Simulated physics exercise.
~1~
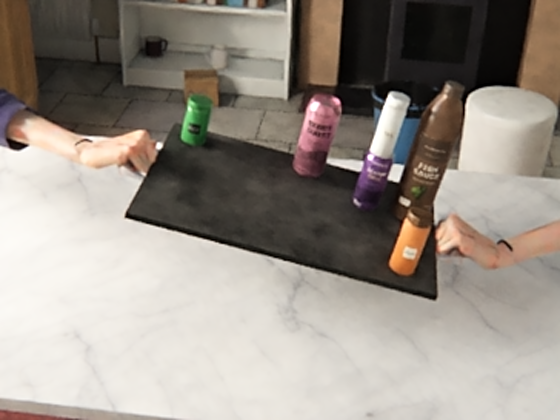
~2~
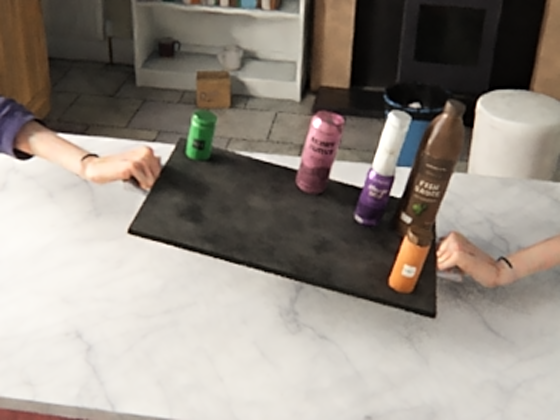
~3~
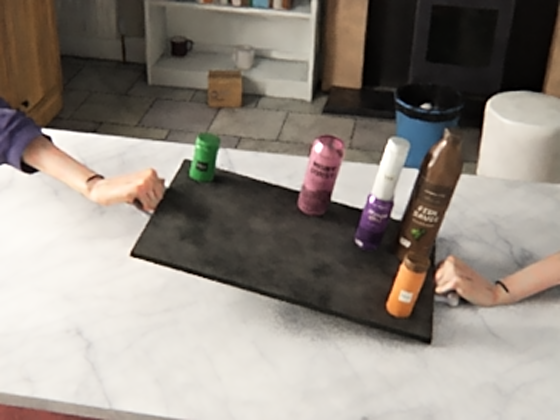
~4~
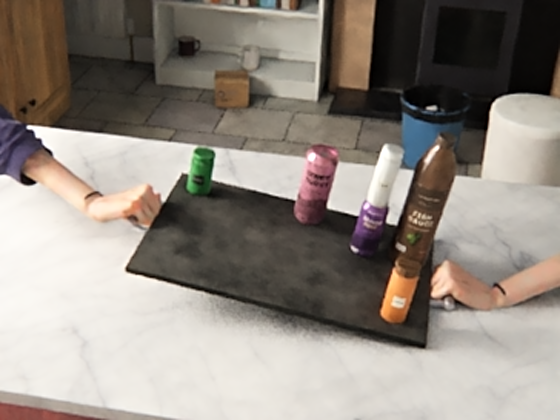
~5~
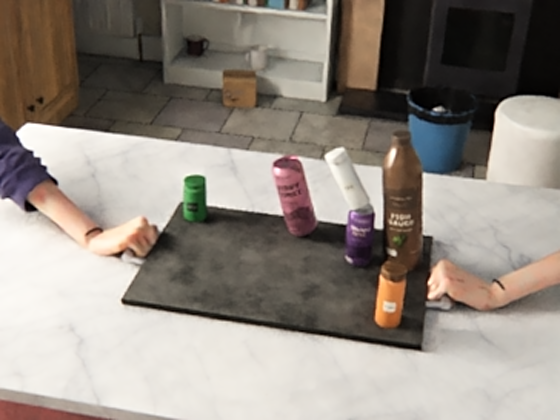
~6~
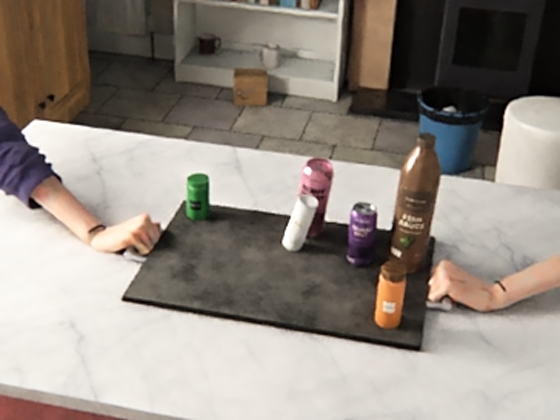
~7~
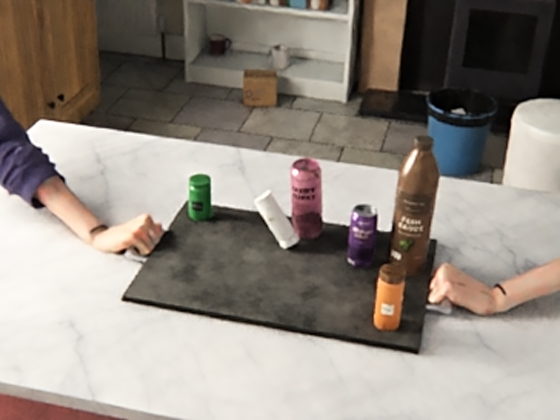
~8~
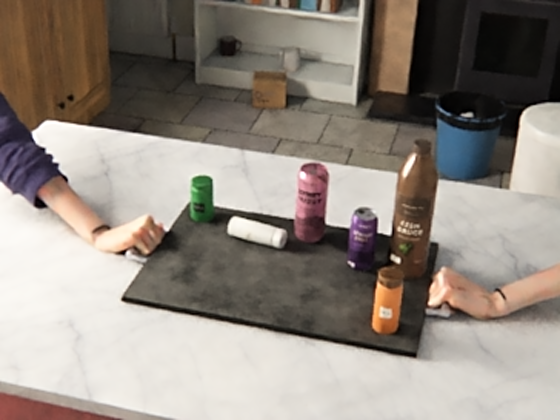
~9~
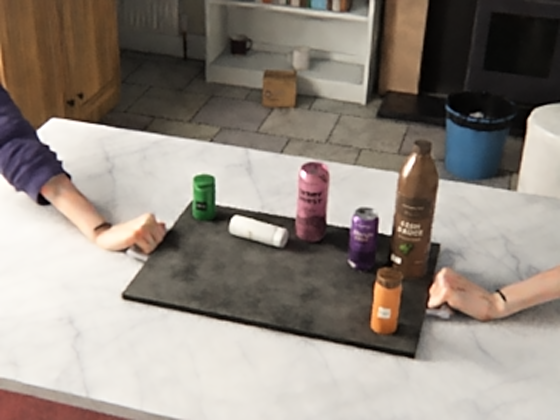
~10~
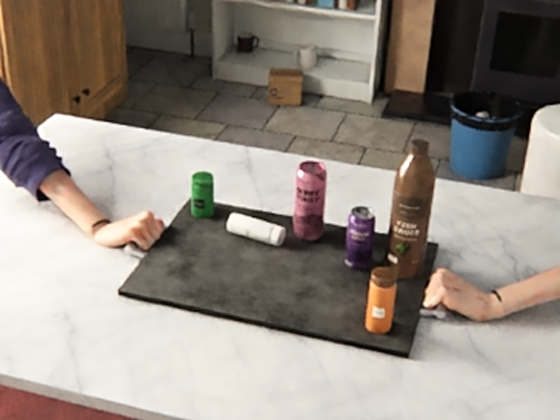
Two hands grip a dark rimless tray from either side, holding it tilted above a white marble counter, seen from above with shelves and a bin beyond. A green shaker stands at the left, a pink can in the middle, a white shaker atop a purple can towards the right, and a brown bottle behind an orange shaker at the right edge. The hands lower the tray, and its raised left side drops flat. The pink can rocks and settles upright, while the white shaker topples leftward off the purple can. It ends lying on its side, the others standing.
